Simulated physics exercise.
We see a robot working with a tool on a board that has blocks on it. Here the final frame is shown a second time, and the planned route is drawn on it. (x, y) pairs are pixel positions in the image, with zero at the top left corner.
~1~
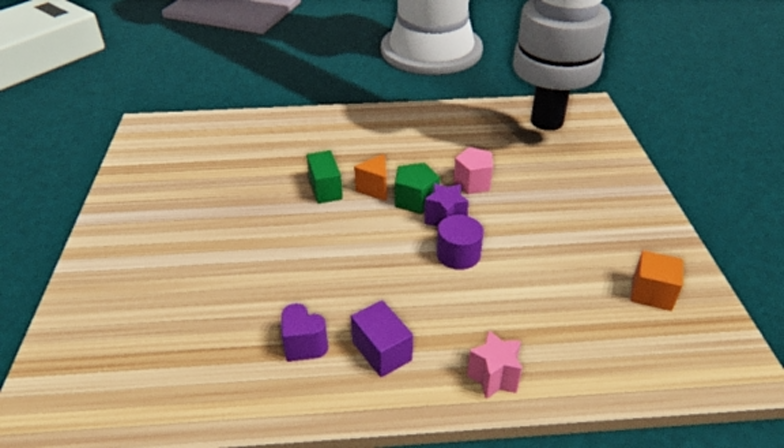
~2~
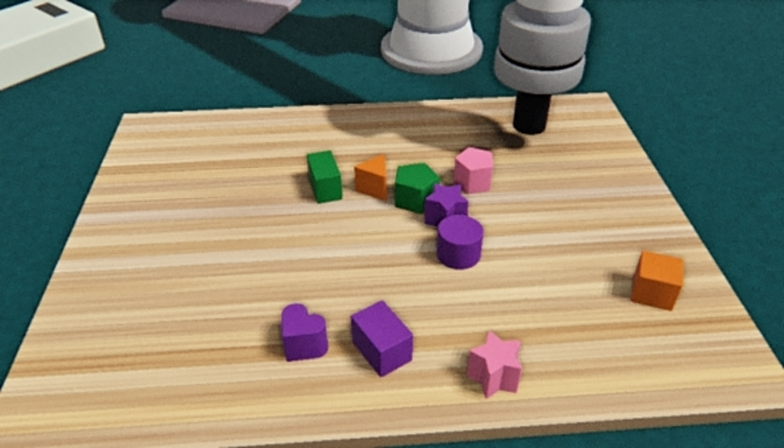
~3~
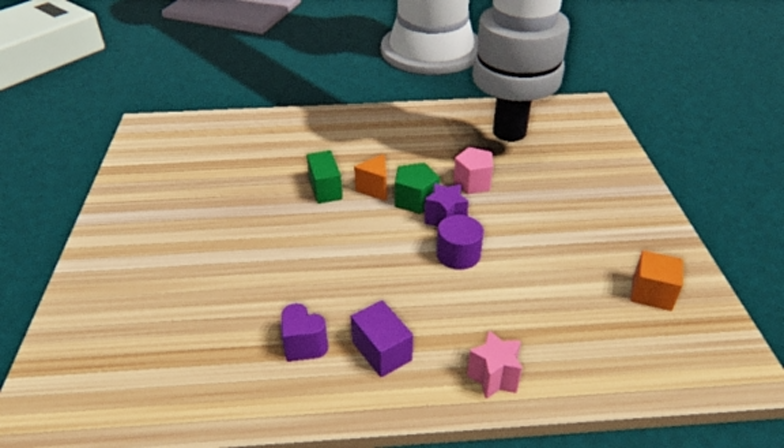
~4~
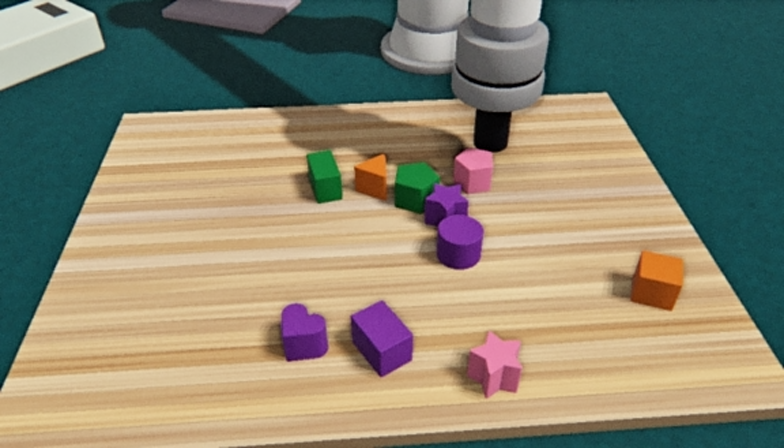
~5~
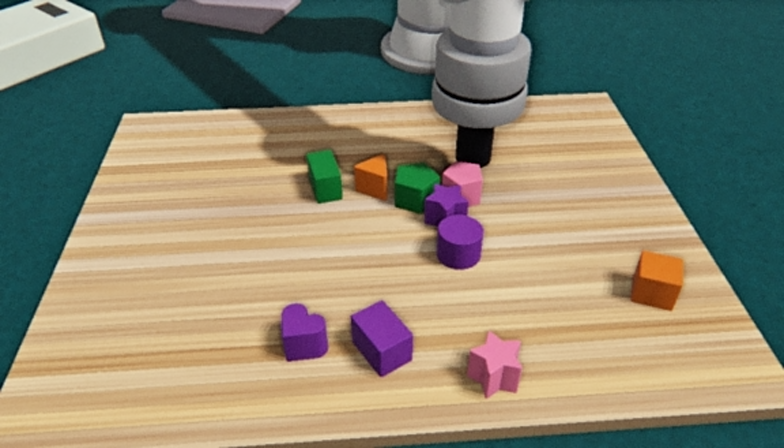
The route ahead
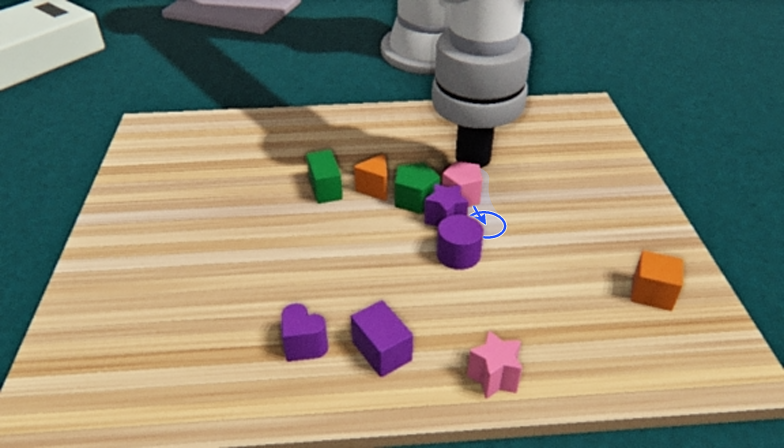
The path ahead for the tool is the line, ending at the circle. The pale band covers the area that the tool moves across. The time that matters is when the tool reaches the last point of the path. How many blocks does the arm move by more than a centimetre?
A group of three or more is moved.
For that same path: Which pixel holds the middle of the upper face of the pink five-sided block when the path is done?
I'd guess (452, 205).
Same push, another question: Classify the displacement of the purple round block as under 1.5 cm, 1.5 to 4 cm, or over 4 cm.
It travels between 1.5 and 4 cm.
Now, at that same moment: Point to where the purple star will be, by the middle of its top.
In the picture, that point is around (424, 220).
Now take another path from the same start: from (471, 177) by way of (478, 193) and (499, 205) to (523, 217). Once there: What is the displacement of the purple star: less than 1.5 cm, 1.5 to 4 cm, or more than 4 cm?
Displaced 1.5 to 4 cm.
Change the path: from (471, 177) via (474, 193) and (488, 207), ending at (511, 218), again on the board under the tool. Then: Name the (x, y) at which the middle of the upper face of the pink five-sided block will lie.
For the centre of its top, I'd go with (456, 191).
The line goes from (471, 177) over (472, 200) to (486, 225).
What follows on the original path. Halfway along, tool (474, 182); purple star (436, 213), turned 20° clockwise; purple round block (458, 239); pink five-sided block (455, 194), turned 25° clockwise.
At the end, tool (488, 206); green five-sided block unmoved; purple star (424, 220), turned 40° clockwise; purple round block (457, 243); pink five-sided block (452, 205), turned 50° clockwise.
